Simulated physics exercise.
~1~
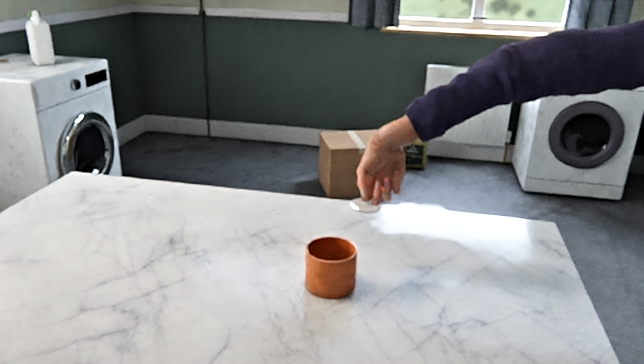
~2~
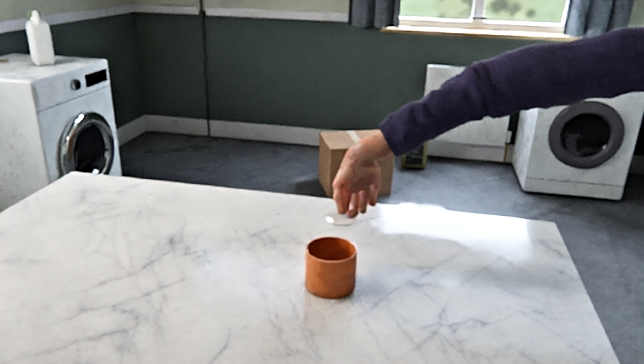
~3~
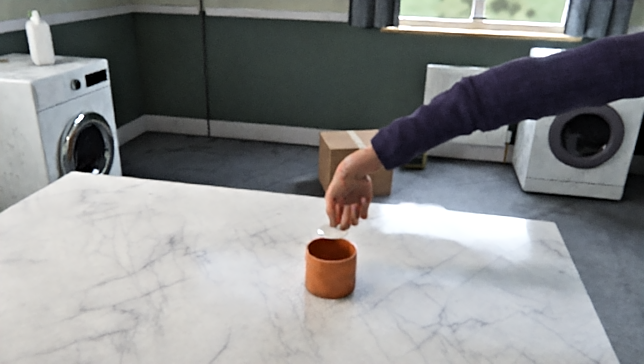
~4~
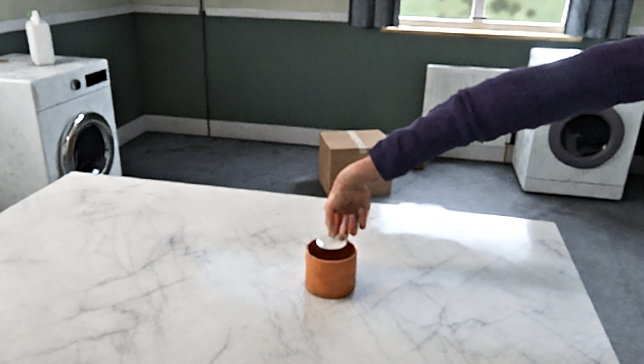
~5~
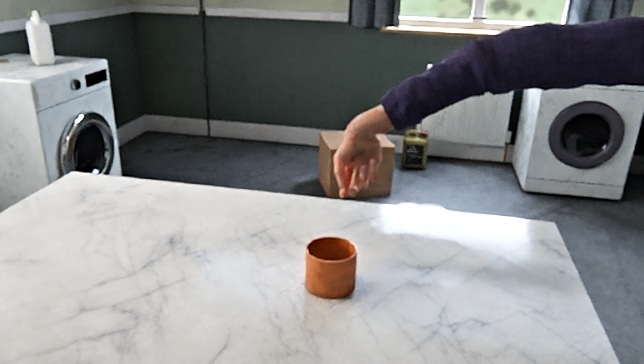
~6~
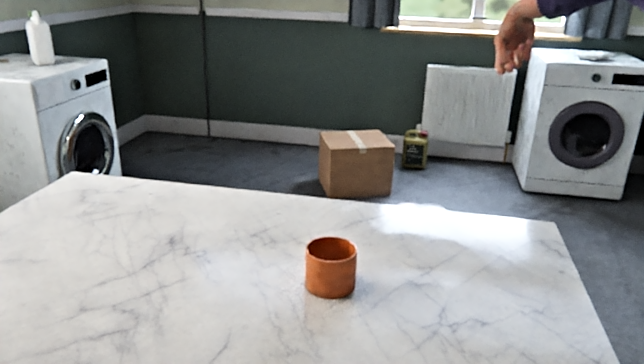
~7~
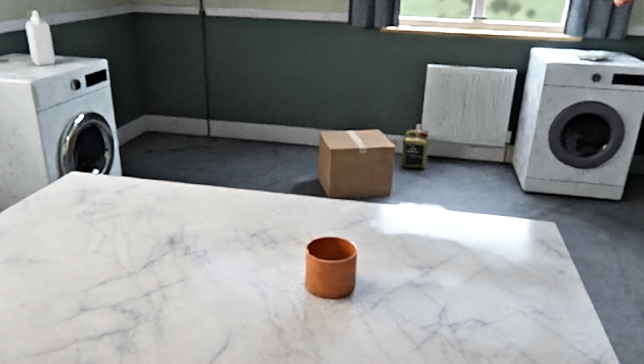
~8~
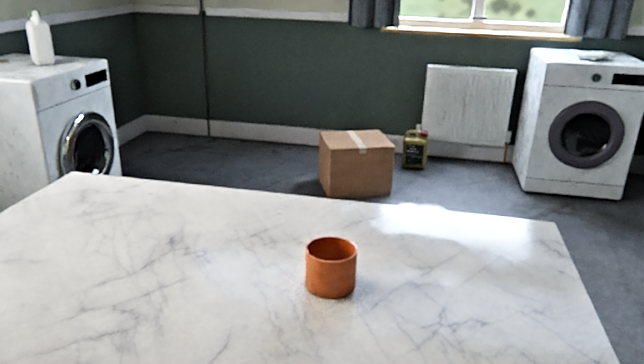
In a room with green walls and washing machines on both sides, a small terracotta pot stands on a white marble tabletop. A hand in a dark purple sleeve reaches in from the right, holding a small white saucer just behind the pot. It moves the saucer left and down, bringing it over the open top and lowering it to the rim. The fingers let go, and the saucer slips past the rim and drops inside. The empty hand draws back to the upper right and leaves, while the pot stays put with the saucer out of sight.
